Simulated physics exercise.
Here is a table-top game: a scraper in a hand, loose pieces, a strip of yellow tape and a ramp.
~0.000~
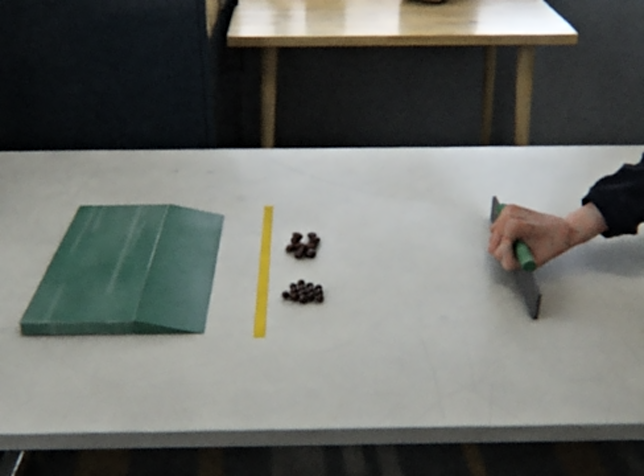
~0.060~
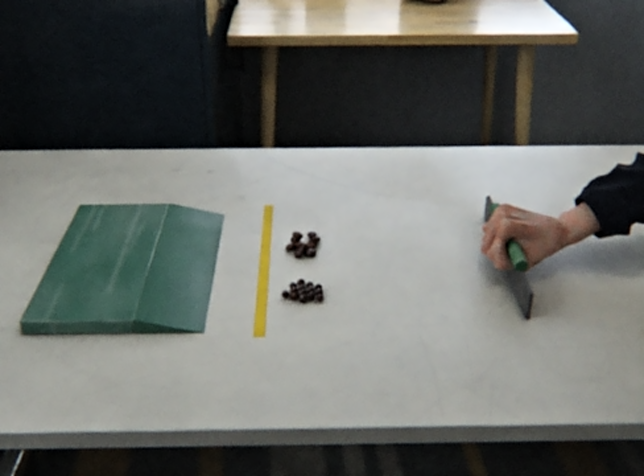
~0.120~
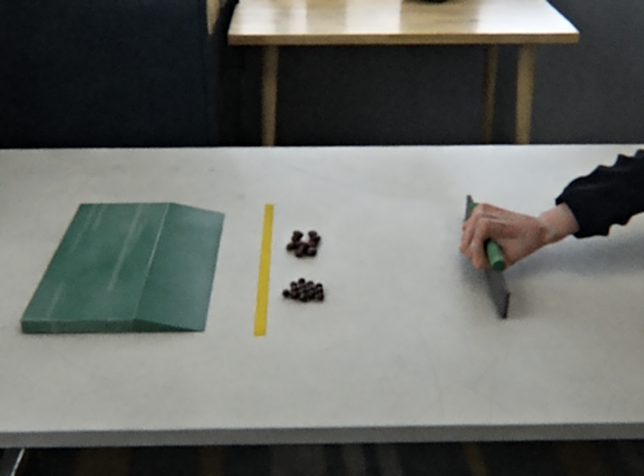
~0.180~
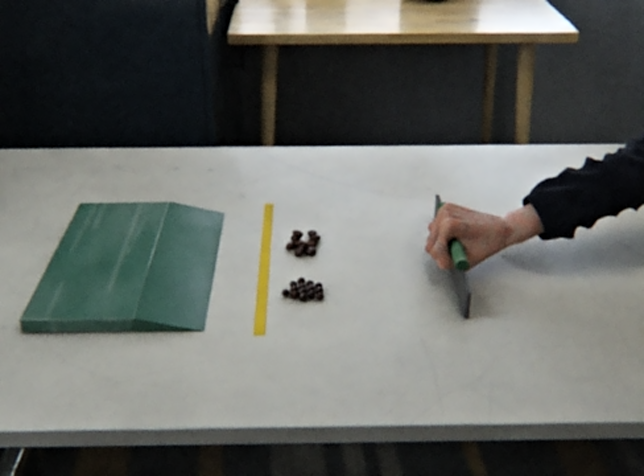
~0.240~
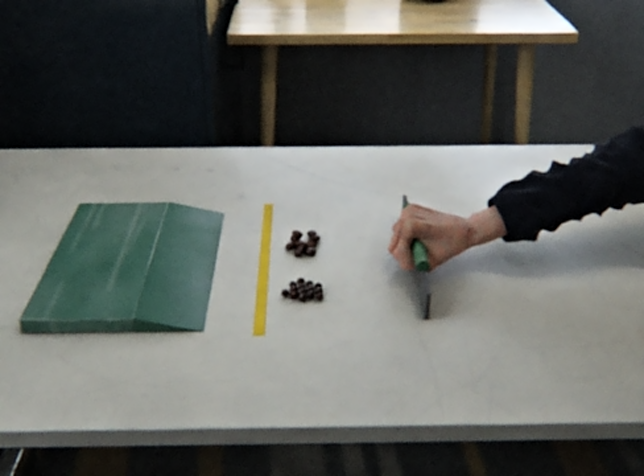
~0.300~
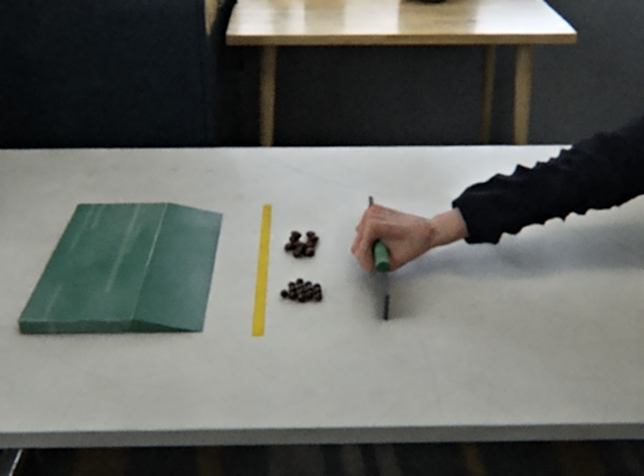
On a white table, a hand slides a scraper left toward two small dark clusters.
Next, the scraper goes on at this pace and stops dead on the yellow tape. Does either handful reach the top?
Looking at the front handful, it climbs at least partly; the back handful stops under the top.
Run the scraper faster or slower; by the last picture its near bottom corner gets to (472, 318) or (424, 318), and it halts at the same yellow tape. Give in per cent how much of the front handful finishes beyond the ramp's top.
First 10 per cent, second 10 per cent.
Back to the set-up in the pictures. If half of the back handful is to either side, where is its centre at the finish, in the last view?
Its centre ends up around (217, 243).
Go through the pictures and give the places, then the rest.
In the first picture, scraper near (534, 297), at rest; yellow tape near (268, 212); top of the ramp near (136, 311); front handful near (302, 294), a few chocolate balls; back handful near (299, 245), a few flat chocolate drops.
In the second picture, scraper near (526, 297); back handful near (299, 245).
In the third picture, scraper near (503, 296); front handful near (303, 292).
In the fourth picture, scraper near (465, 296); back handful near (299, 243).
In the fifth picture, scraper near (426, 297); front handful near (302, 292).
In the sixth picture, scraper near (385, 298); yellow tape near (267, 210); top of the ramp near (135, 310); front handful near (301, 293); back handful near (298, 244).
After 0.41 s, scraper still moving, near (309, 241); front handful the whole lot short of the ramp; back handful the whole lot short of the ramp.
After 0.55 s, scraper stopped at the yellow tape; front handful a little on the ramp, all but a few short of the ramp; back handful a little on the ramp, all but a few short of the ramp.
After 0.83 s, scraper stopped at the yellow tape; front handful near two thirds past the top, near a third on the ramp; back handful near half on the ramp, near half short of the ramp.
In the end (1.7 s), scraper stopped at the yellow tape; front handful the bulk past the top, near a quarter short of the ramp; back handful none at all past the top, near a third on the ramp, near two thirds short of the ramp.
